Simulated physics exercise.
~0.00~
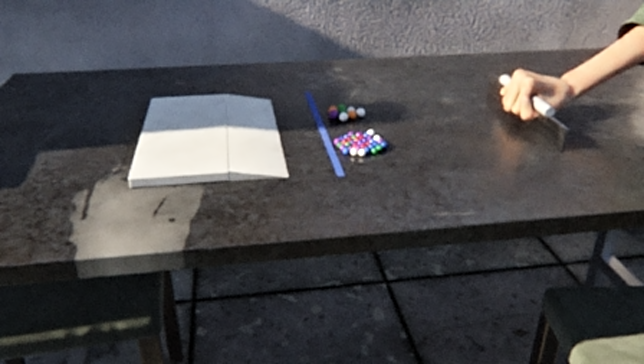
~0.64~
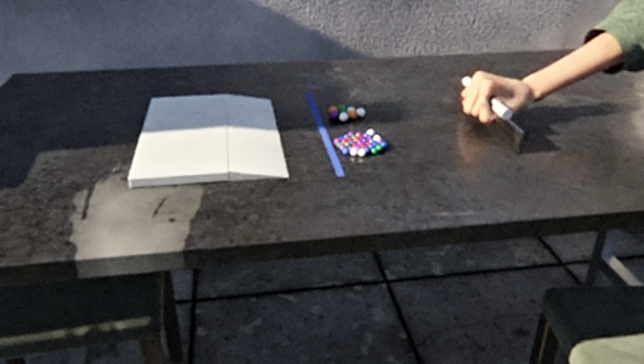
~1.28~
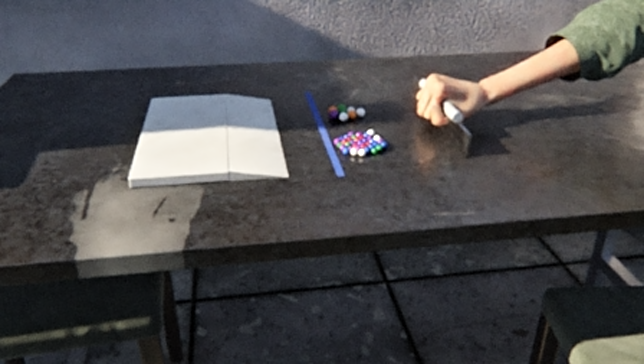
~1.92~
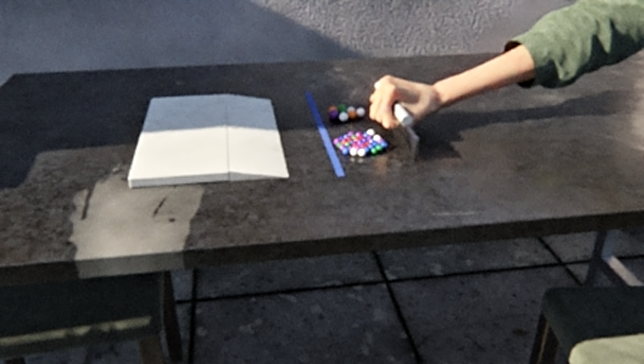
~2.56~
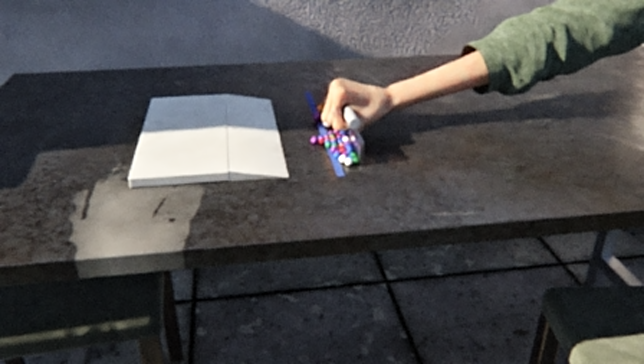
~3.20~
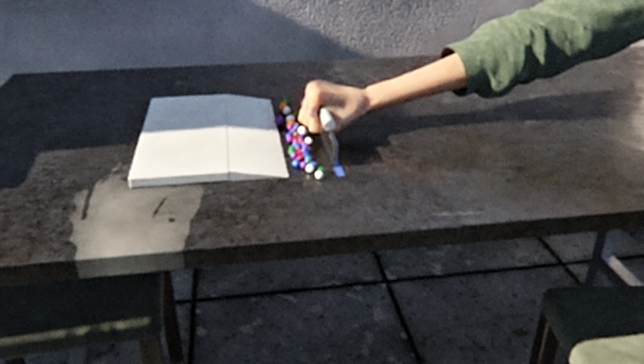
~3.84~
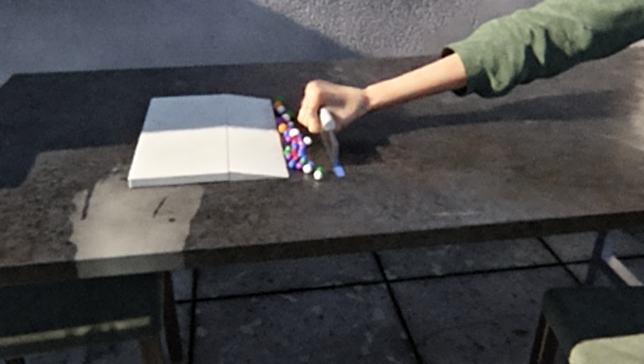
The footage shows a hand sliding a scraper leftward across a dark table into two small groups of colourful beads, pushing them over a strip of blue tape toward a low white wedge, then stopping at the tape with the beads gathered beside the wedge, none on top.
